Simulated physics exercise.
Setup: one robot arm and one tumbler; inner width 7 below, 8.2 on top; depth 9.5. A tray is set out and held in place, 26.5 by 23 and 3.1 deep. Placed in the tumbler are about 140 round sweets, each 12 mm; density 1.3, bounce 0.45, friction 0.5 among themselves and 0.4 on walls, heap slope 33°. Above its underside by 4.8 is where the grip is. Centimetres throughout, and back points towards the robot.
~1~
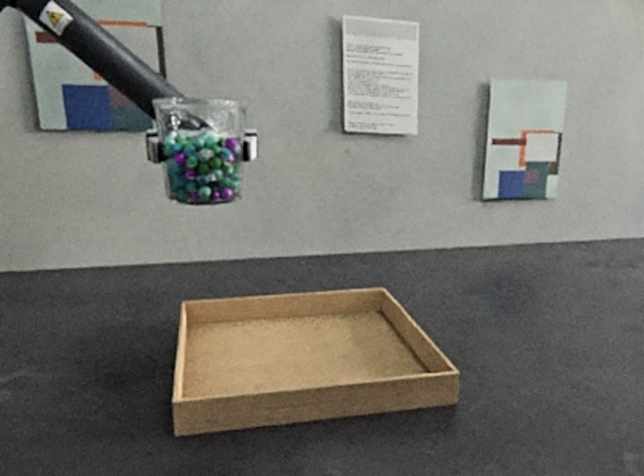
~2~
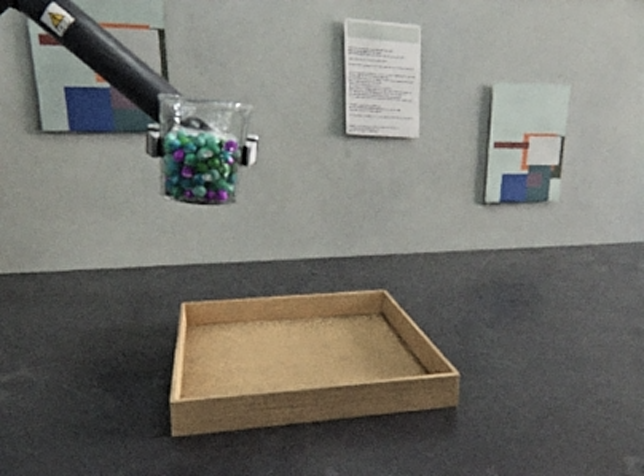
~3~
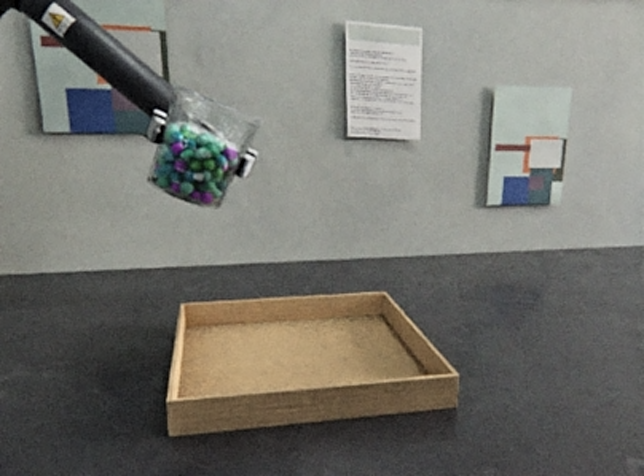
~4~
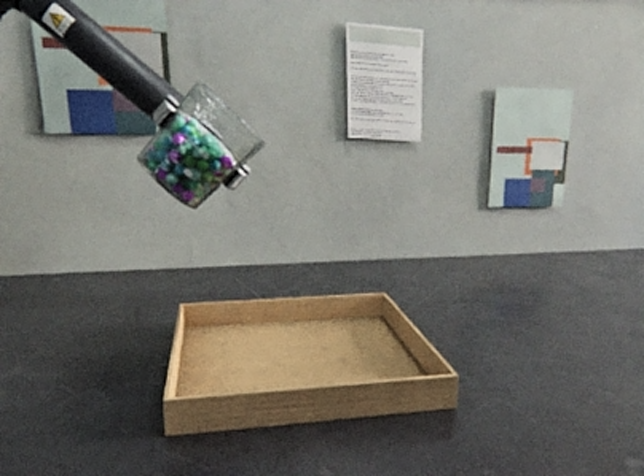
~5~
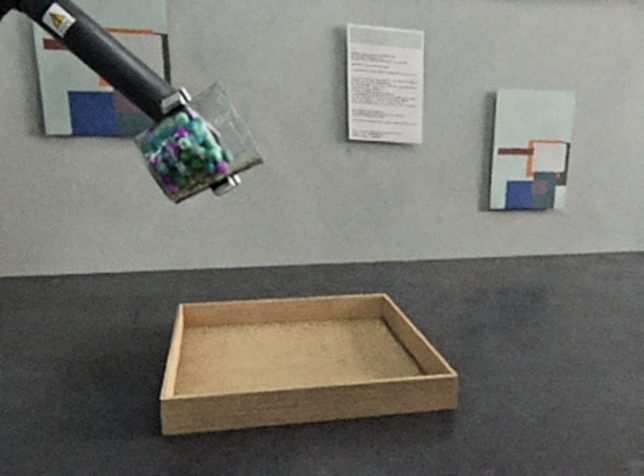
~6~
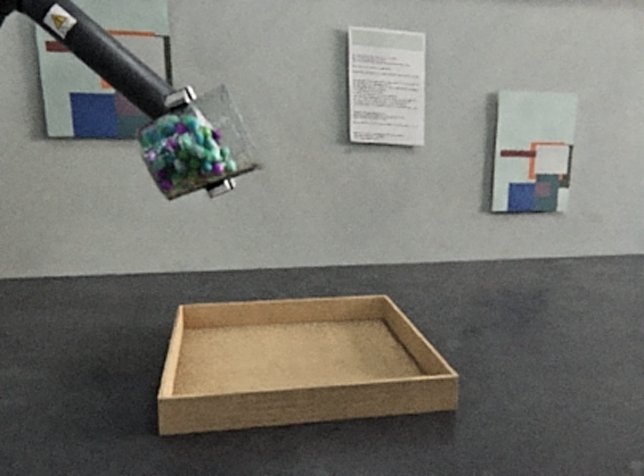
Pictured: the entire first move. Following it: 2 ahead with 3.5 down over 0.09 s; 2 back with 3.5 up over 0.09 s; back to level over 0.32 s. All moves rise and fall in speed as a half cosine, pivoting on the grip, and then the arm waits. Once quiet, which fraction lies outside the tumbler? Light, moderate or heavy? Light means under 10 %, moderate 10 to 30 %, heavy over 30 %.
Light.
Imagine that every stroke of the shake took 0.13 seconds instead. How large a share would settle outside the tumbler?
I'd expect close to 0 per cent then.
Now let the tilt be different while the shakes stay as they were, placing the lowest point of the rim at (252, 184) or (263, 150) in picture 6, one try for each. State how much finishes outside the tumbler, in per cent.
The first try gives around 15 percent and the second around 0 percent.
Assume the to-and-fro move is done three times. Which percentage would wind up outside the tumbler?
15 per cent or so.
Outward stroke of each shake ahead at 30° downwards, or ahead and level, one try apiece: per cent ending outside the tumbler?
Near 15 and 30 percent respectively.
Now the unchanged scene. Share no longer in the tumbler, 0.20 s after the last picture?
Share gone by then: Close to 0 %.
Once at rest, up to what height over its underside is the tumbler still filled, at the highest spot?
I'd say near 8.0 cm from the bottom.
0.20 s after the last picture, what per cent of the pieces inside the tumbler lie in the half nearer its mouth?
Roughly 35 %.
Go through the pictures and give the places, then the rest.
Tumbler middle at (203, 152), level; upper third of the load around (202, 147), from x 170 to 235, top at y 135; 143 in the tumbler, in the first frame.
Tumbler middle at (202, 151), tilted 6° forward; upper third of the load around (201, 146), from x 170 to 235, top at y 135, in the second frame.
Tumbler middle at (201, 150), tilted 23° forward; upper third of the load around (190, 146), from x 160 to 230, top at y 130, in the third frame.
Tumbler middle at (199, 149), tilted 44° forward; upper third of the load around (188, 141), from x 155 to 230, top at y 120, in the fourth frame.
Tumbler middle at (198, 148), tilted 61° forward; upper third of the load around (183, 137), from x 150 to 230, top at y 120, in the fifth frame.
Tumbler middle at (197, 147), tilted 67° forward; upper third of the load around (181, 135), from x 150 to 230, top at y 125; 143 in the tumbler, in the sixth frame.
Then, 0.20 s later, tilted 66° forward, highest piece 27 above the table; 143 in the tumbler.
Then, 0.40 s later, tilted 15° forward, highest piece 27 above the table; 138 in the tumbler, 2 in the tray, 3 in flight or on a rim.
Then, 0.70 s later, level, highest piece 28 above the table; 138 in the tumbler, 3 in the tray, 2 on the table or floor.
Then, 1.75 s later, level, highest piece 27 above the table; 138 in the tumbler, 3 in the tray, 2 on the table or floor.
At rest, 138 in the tumbler, 3 in the tray, 2 on the table or floor. That is 3 % outside the tumbler.
